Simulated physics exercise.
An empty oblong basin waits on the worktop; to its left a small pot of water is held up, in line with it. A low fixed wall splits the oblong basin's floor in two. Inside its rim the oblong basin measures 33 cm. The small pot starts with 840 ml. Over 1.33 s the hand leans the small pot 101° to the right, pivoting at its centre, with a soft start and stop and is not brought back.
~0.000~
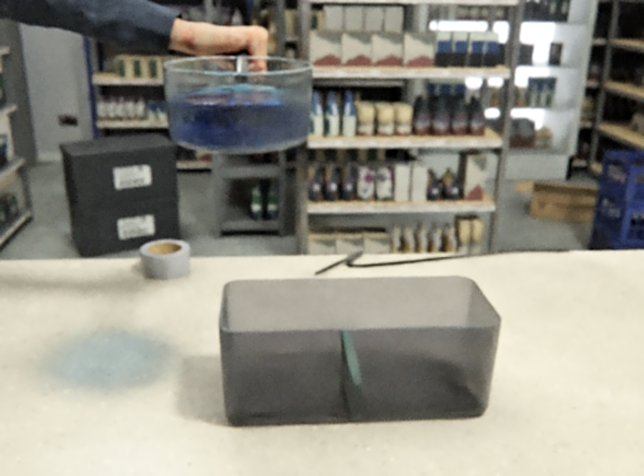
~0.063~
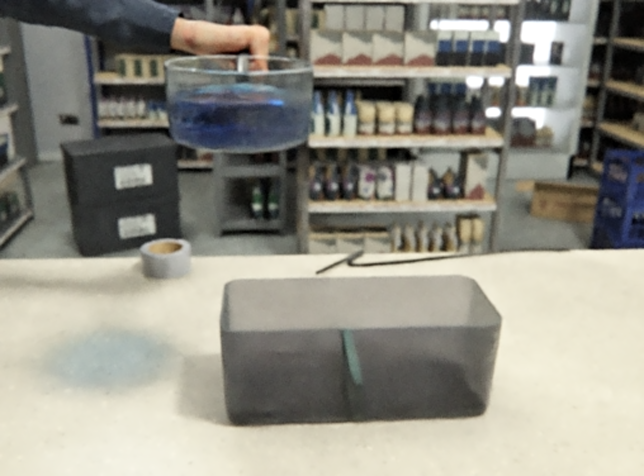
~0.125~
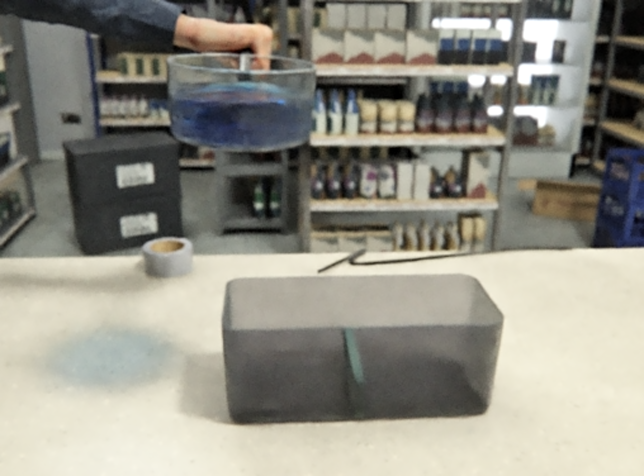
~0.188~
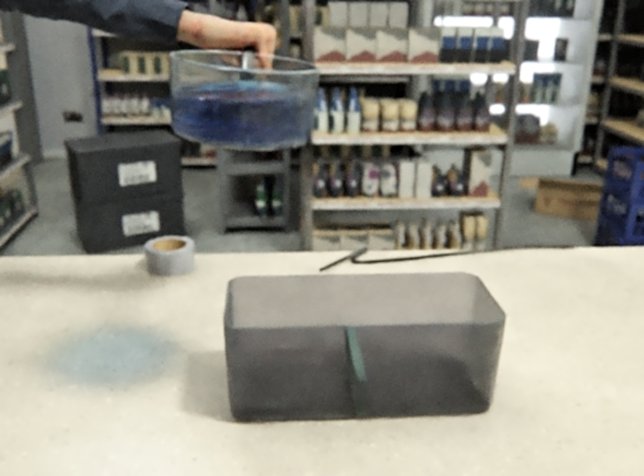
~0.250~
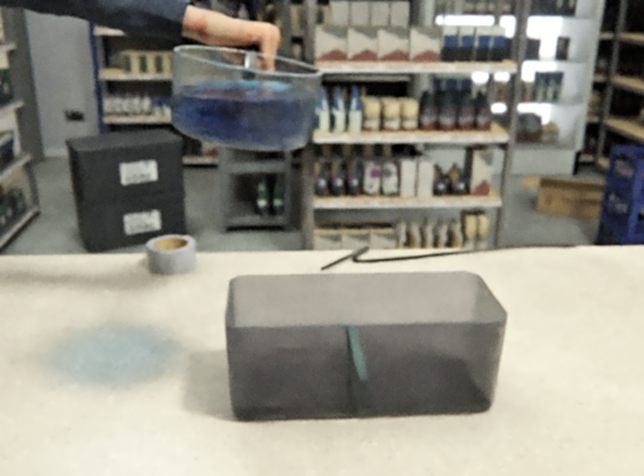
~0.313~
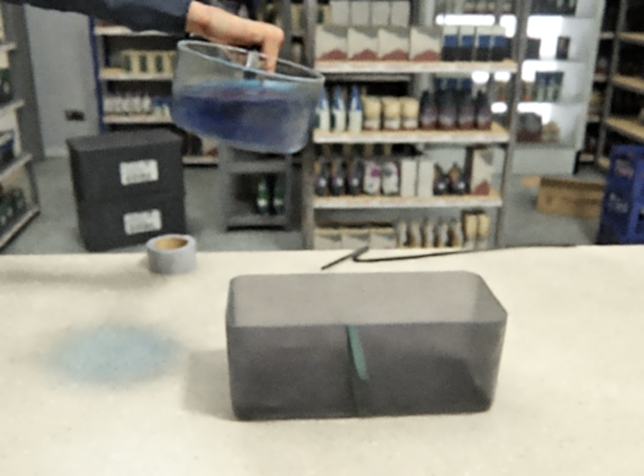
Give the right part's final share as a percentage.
The far part has some 72 per cent.
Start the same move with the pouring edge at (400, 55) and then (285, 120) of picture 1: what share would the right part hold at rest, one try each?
In turn about 75 and 35 per cent.
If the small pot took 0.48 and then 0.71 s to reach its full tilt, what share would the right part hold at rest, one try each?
In turn about 55 and 65 per cent.
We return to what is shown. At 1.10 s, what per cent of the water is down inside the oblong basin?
About 60 per cent.
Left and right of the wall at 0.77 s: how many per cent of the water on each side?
Near 1 on the left, 1 on the right.
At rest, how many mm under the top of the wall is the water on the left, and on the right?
Left about 38 mm, right about 20 mm.
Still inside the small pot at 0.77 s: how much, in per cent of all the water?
Near 68 in a hundred.
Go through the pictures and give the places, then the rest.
The first picture shows tilt 0°; pouring edge (311, 67); surface from (170, 94) to (308, 94); the oblong basin's rim runs from (222, 306) to (487, 300); the wall's top is at (351, 357).
The second picture shows tilt 1°; pouring edge (312, 67); surface from (171, 93) to (309, 94).
The third picture shows tilt 2°; pouring edge (315, 68); surface from (173, 92) to (311, 94).
The fourth picture shows tilt 5°; pouring edge (318, 70); surface from (175, 90) to (313, 93).
The fifth picture shows tilt 9°; pouring edge (321, 74); surface from (176, 89) to (315, 91).
The sixth picture shows tilt 13°; pouring edge (323, 79); surface from (176, 89) to (316, 91).
Then, 0.77 s in, the tilt is 63° and 68 per cent is still to pour, 1 is left of the wall and 1 right of it.
Then, 1.10 s in, the tilt is 94° and 17 per cent is still to pour, 4 is left of the wall and 57 right of it.
Then, 1.45 s in, the tilt is 101° and 1 per cent is still to pour, 21 is left of the wall and 72 right of it.
Then, 1.83 s in, the tilt is 101° and 0 per cent is still to pour, 27 is left of the wall and 72 right of it.
Finally, 26 per cent lies left of the wall, 72 right of it and 2 outside.
